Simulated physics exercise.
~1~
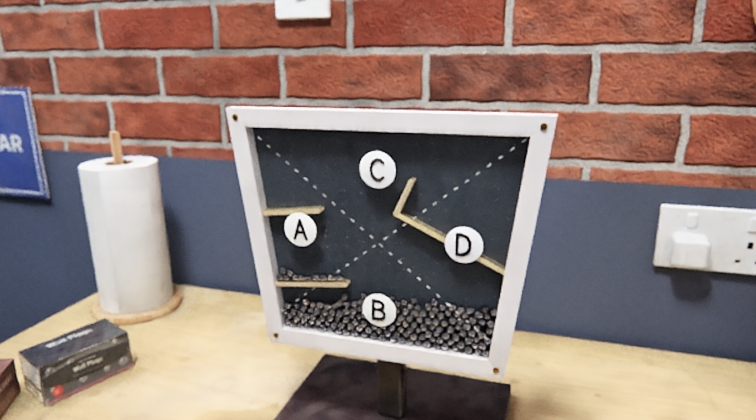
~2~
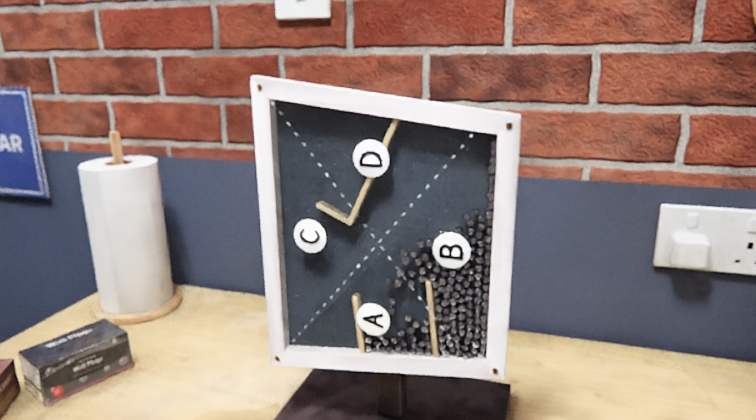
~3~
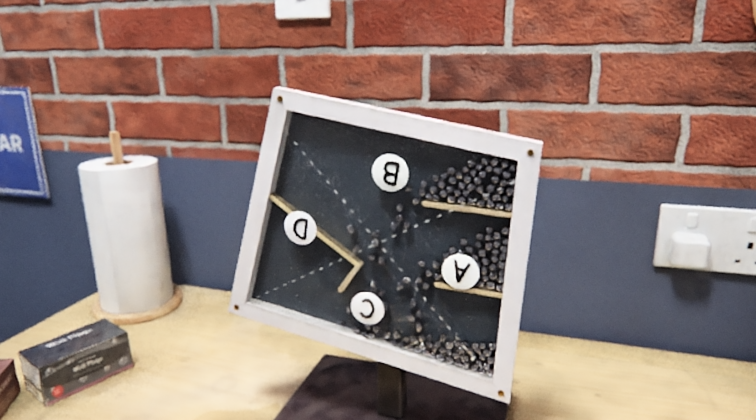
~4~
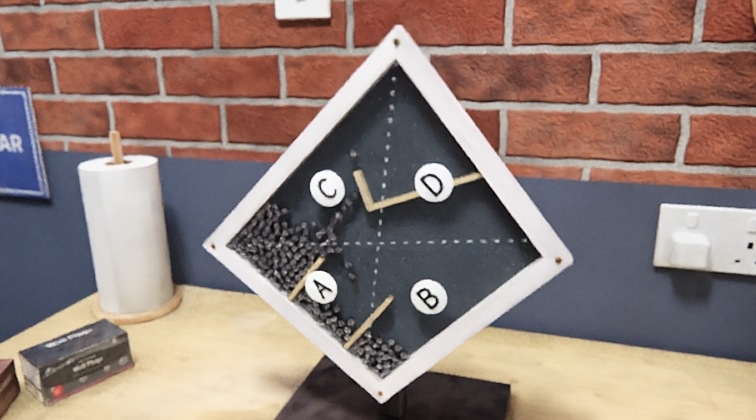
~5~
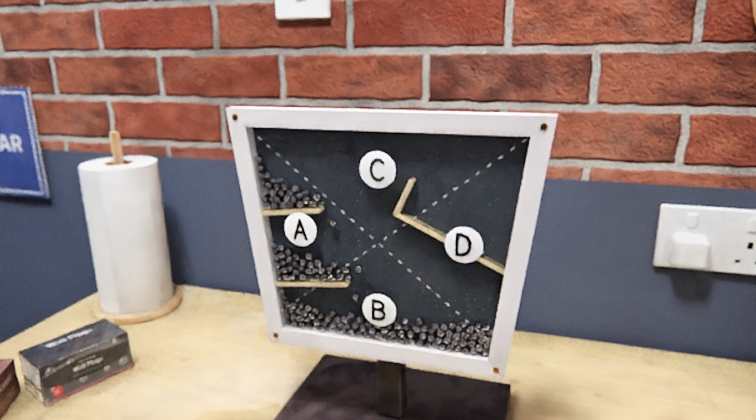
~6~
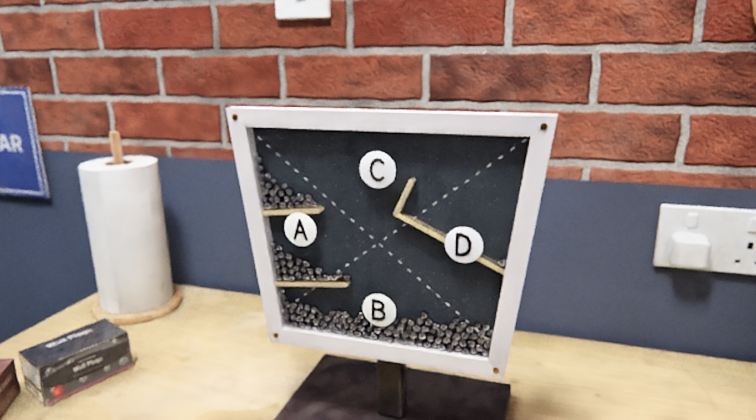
On a wooden worktop before a brick wall, a white-framed case of small dark balls turned anticlockwise until nearly upside down, then swung back level, the balls spilling about and ending partly on two left-hand ledges, with most along the bottom in wedge B.
